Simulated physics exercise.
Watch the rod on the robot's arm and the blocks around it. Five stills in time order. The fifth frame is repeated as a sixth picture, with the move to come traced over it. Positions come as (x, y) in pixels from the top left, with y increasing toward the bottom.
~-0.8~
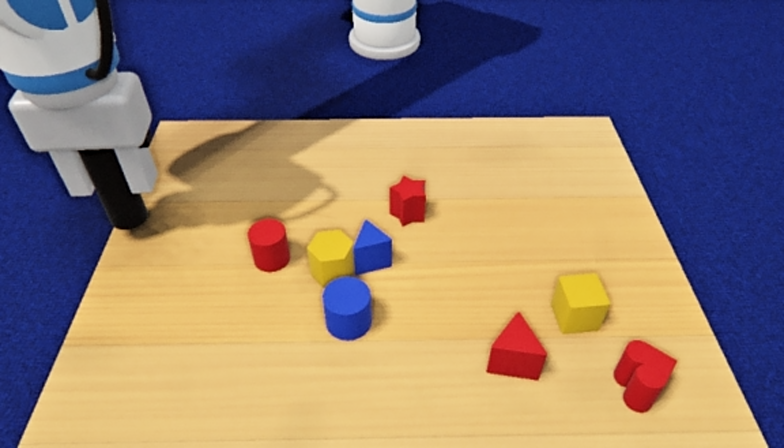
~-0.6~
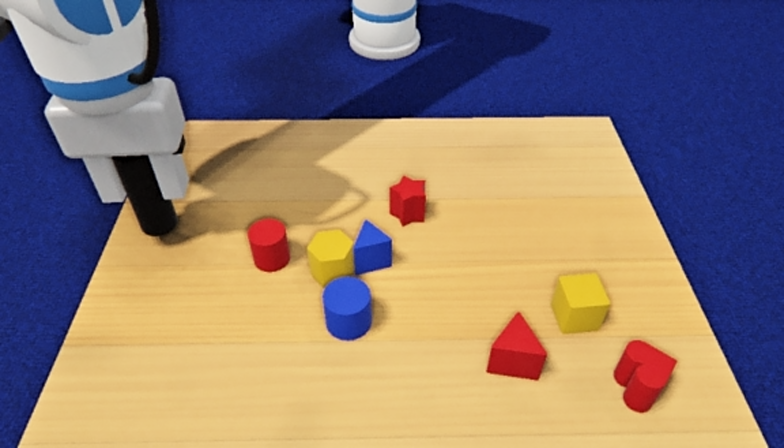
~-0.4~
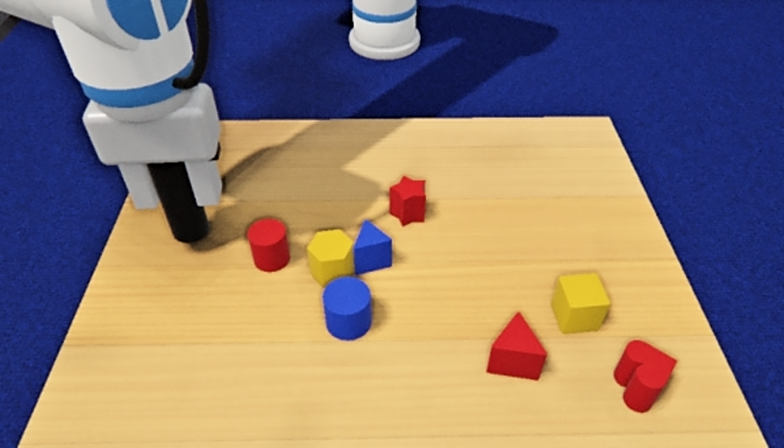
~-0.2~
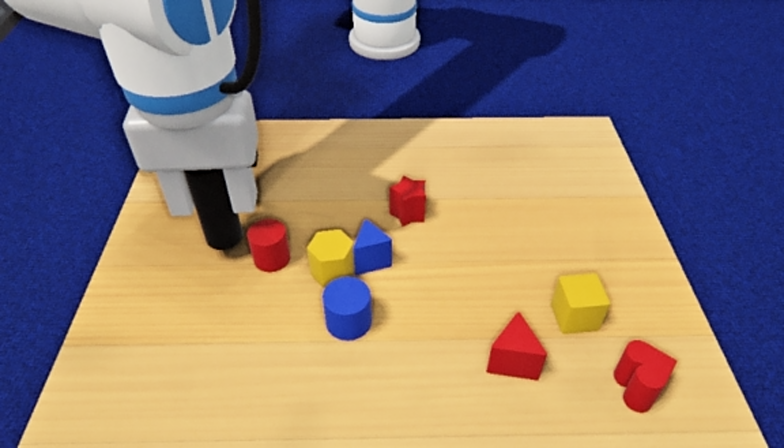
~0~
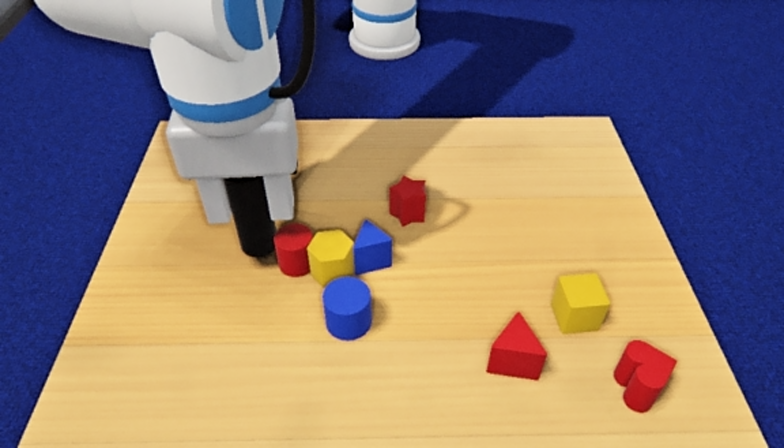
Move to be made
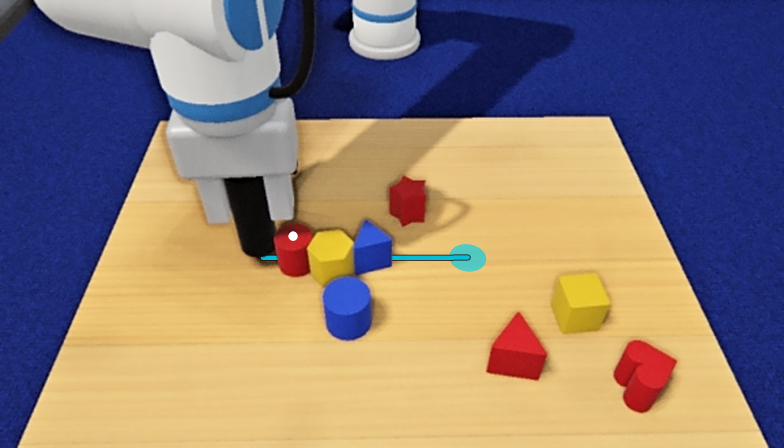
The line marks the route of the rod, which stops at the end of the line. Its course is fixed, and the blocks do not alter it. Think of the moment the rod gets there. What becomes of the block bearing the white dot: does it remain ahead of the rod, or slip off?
It comes off the rod's front.
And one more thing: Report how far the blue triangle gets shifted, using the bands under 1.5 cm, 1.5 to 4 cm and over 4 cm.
Travels over 4 cm.
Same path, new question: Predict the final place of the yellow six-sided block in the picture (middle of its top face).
When the path ends, it will be at (410, 293).
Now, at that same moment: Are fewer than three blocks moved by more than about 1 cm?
Final answer: No.
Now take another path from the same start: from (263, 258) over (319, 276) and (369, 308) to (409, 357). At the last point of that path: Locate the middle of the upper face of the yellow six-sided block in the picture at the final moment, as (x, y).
It should be at about (463, 271).
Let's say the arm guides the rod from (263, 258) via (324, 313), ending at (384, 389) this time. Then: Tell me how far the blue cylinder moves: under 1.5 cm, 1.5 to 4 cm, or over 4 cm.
Past 4 cm.
Drawn move, in a line from (263, 258) to (468, 258); the dot is on the red cylinder.
What follows on the original path. One third of the way, rod (330, 245); red cylinder (357, 248); yellow six-sided block (387, 271); blue triangle (387, 236), turned 60° anticlockwise.
Two thirds of the way, rod (400, 245); red cylinder (409, 259); yellow six-sided block (410, 292), turned 55° clockwise; blue triangle (435, 237), turned 25° anticlockwise.
At the end, rod (470, 244); red cylinder (413, 259); yellow six-sided block (410, 293), turned 55° clockwise; blue triangle (499, 244), turned 30° clockwise; red star block still.
